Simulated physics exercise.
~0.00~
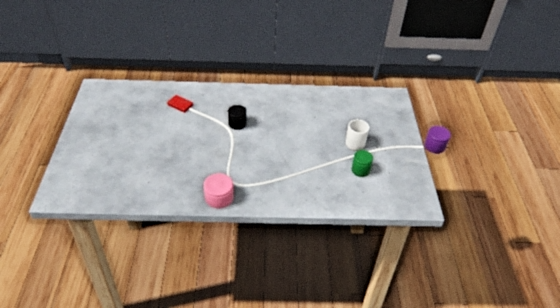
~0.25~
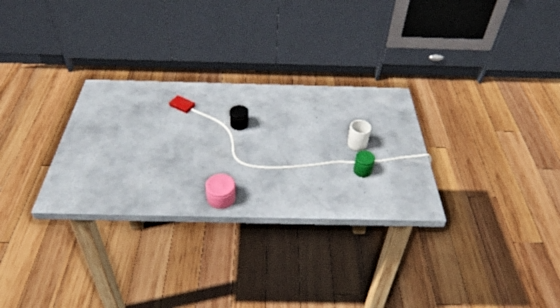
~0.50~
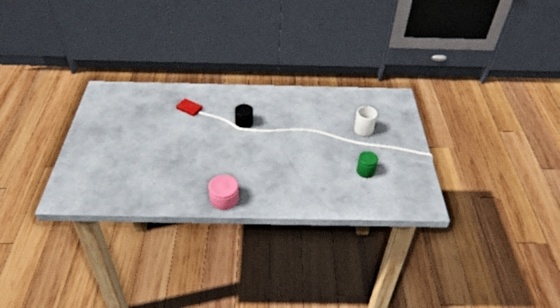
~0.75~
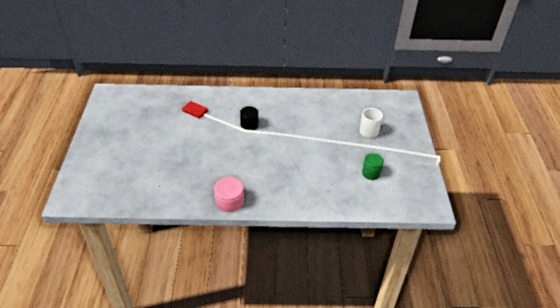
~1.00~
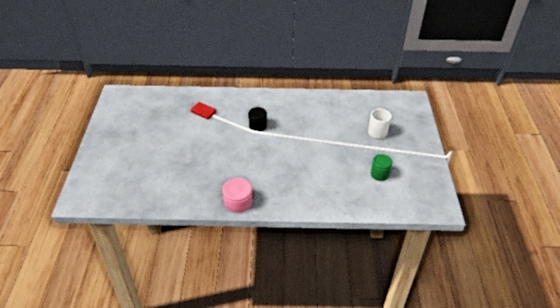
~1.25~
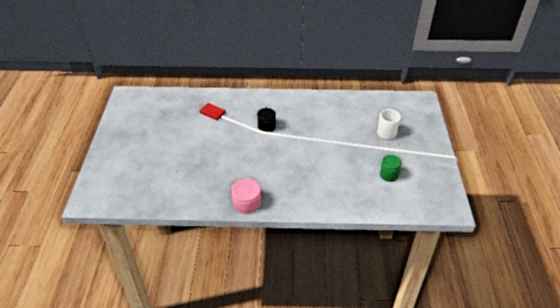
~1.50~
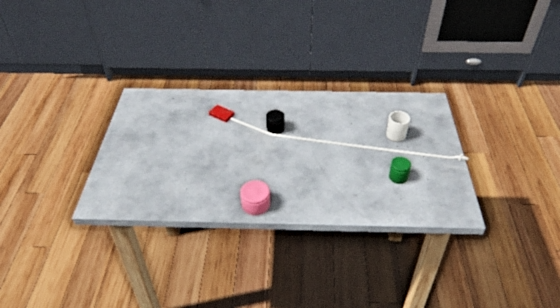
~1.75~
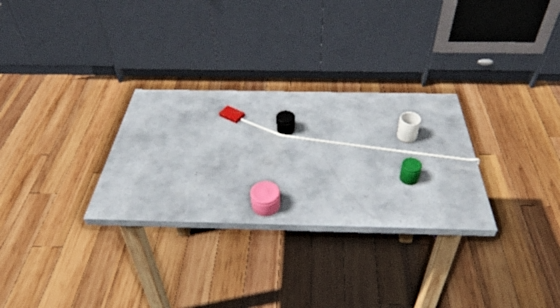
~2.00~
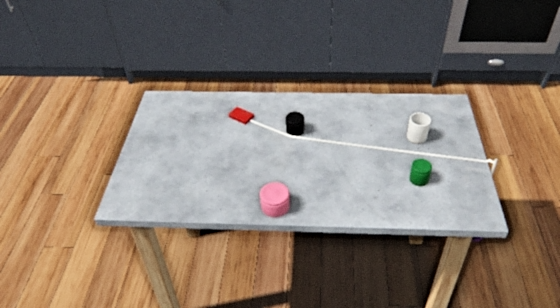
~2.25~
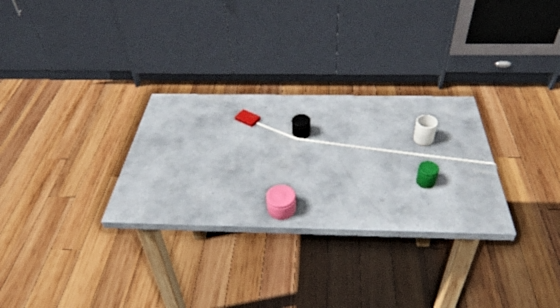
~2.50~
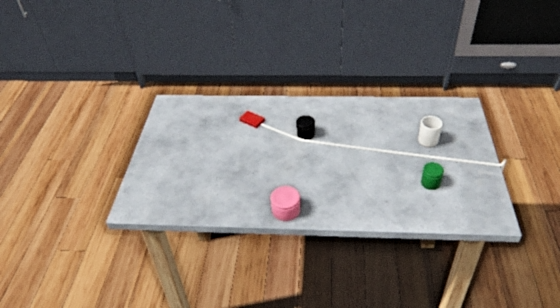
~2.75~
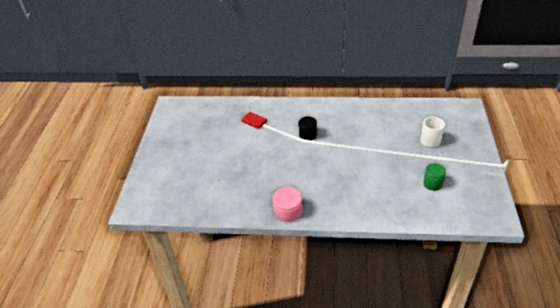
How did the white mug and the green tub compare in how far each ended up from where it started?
The white mug ended up a moderate way from its starting spot, shifted toward the back of the table, while the green tub stayed practically where it was.
